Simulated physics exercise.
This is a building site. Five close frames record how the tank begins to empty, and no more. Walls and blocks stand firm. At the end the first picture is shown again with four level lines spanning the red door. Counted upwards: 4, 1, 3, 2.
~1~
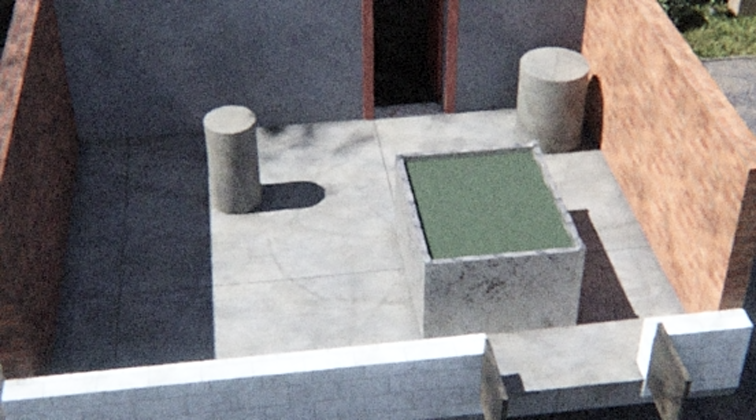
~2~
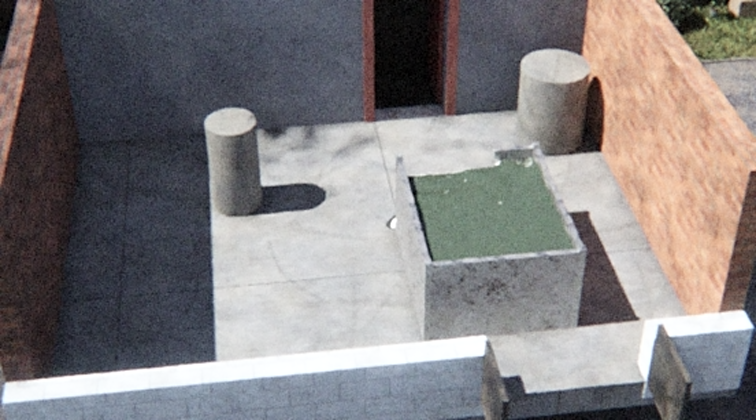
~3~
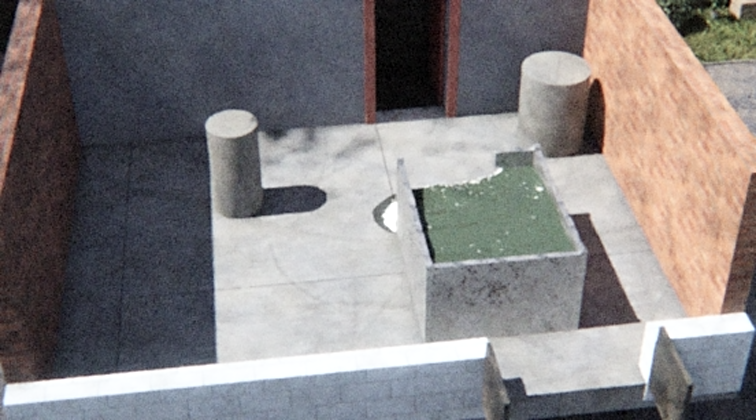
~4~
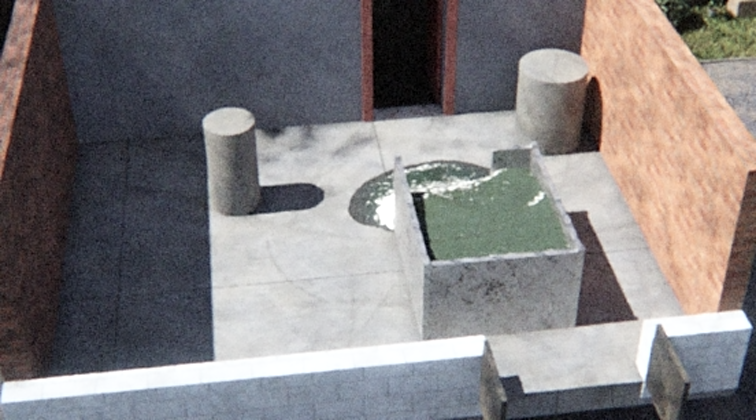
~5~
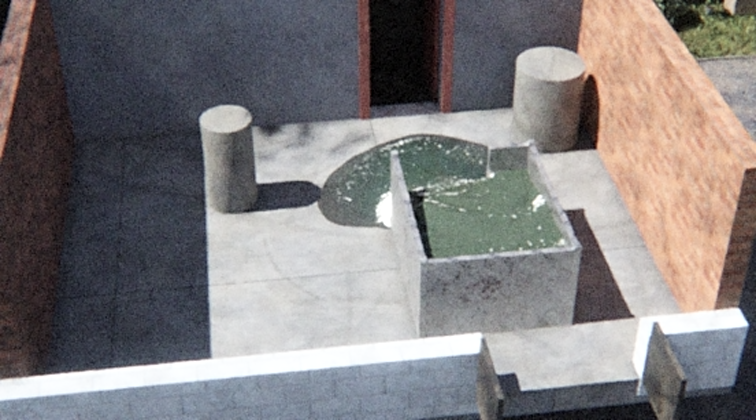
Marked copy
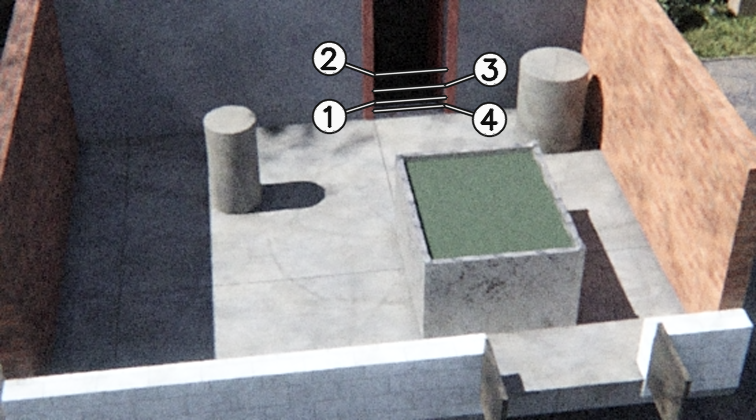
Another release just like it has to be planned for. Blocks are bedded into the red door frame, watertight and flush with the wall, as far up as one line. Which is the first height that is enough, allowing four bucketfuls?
Choose 3.
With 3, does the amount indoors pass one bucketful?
No, less.
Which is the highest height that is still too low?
That is height 1.
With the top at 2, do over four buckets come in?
No, that is safe.
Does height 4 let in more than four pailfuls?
Yes, that goes wrong.
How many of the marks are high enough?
Two of the four.
On the marked copy, 1 at (409, 100); 2 at (410, 72); 3 at (410, 88); 4 at (409, 108); from the bottom up 4, 1, 3, 2.
With 1, about 14 bucketfuls get in.
With 2, nothing gets over.
With 3, a splash gets over, under a bucket.
With 4, dozens of bucketfuls pour in.
